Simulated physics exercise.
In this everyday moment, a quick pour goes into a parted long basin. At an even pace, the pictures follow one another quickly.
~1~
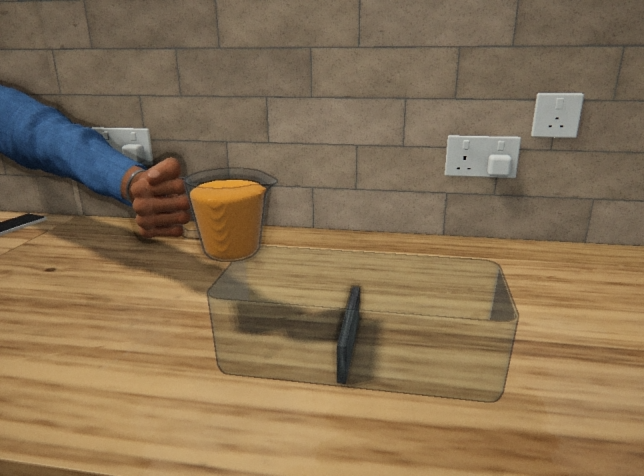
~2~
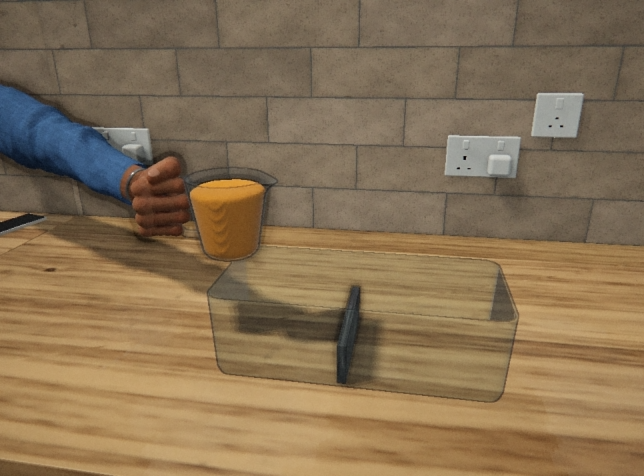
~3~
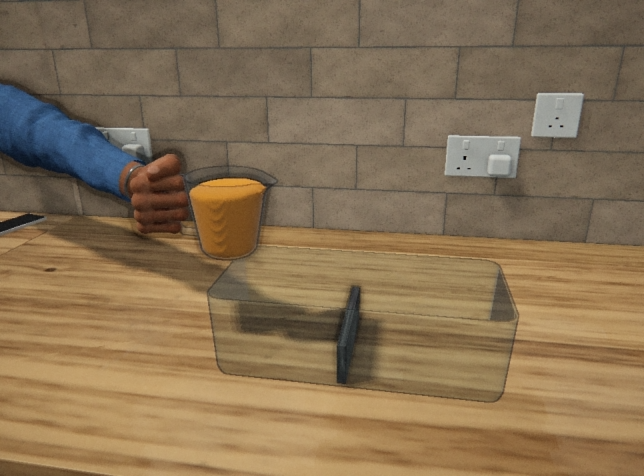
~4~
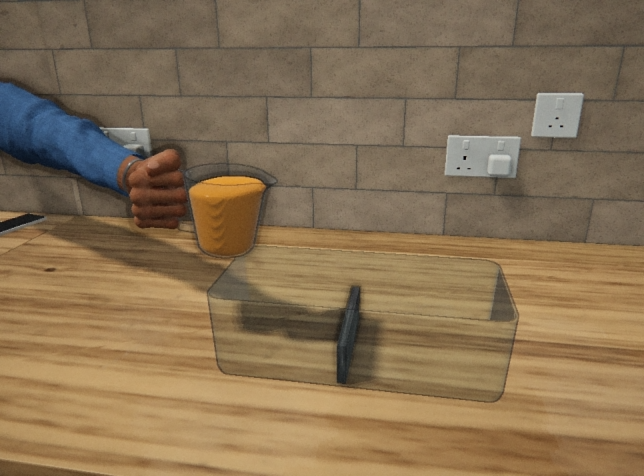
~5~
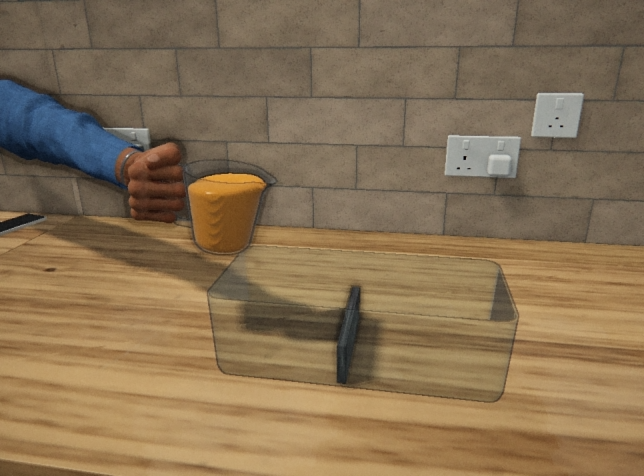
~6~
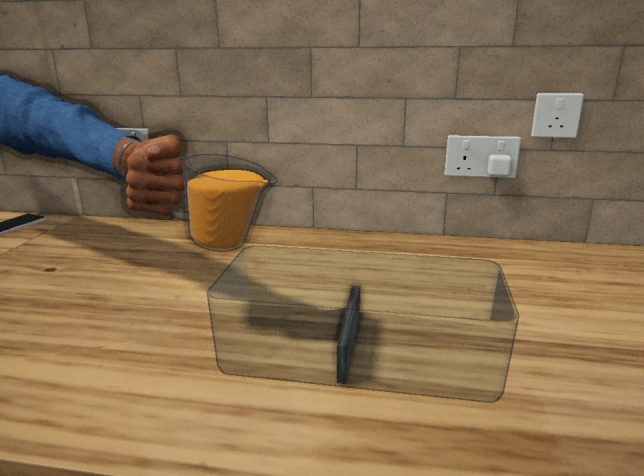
At the start, a hand in a blue sleeve is beside an upright clear cup of orange juice, left of a long clear basin with a dark divider on a wooden counter. The cup then gradually leans right, and the juice shifts toward its right rim as the hand rises slightly.
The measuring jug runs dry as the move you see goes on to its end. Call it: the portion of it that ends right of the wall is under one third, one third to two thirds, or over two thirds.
One third to two thirds.
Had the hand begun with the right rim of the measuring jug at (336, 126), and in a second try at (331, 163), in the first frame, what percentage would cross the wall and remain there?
The first gives 90 %, the second 95 %.
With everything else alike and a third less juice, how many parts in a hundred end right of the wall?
About 40 per cent.
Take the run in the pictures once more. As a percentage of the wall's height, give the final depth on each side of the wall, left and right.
Near 10 in a hundred to the left, 10 to the right.
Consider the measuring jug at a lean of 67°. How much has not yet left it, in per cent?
It works out to close to 75 percent.
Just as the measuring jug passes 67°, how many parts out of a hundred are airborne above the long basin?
20 %.
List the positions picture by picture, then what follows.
In the first frame, it leans 0°; its right rim is at (278, 181); the juice meets the walls at (194, 187) and (266, 189); the long basin's rim runs from (227, 270) to (508, 290); the wall's top is at (350, 314).
In the second frame, it leans 1°; its right rim is at (278, 181); the juice meets the walls at (194, 187) and (266, 189).
In the third frame, it leans 2°; its right rim is at (278, 181); the juice meets the walls at (194, 186) and (266, 188).
In the fourth frame, it leans 4°; its right rim is at (277, 181); the juice meets the walls at (194, 185) and (266, 185).
In the fifth frame, it leans 8°; its right rim is at (277, 181); the juice meets the walls at (194, 182) and (267, 183).
In the sixth frame, it leans 12°; its right rim is at (277, 181); the juice meets the walls at (192, 178) and (268, 181).
A moment on, the tilt is 67° and 76 per cent is still to pour, 3 is left of the wall and 0 right of it.
Next, the tilt is 95° and 22 per cent is still to pour, 28 is left of the wall and 19 right of it.
Then the tilt is 97° and 1 per cent is still to pour, 39 is left of the wall and 55 right of it.
Later the tilt is 97° and 0 per cent is still to pour, 43 is left of the wall and 55 right of it.
Finally, 43 per cent lies left of the wall, 55 right of it and 2 outside.
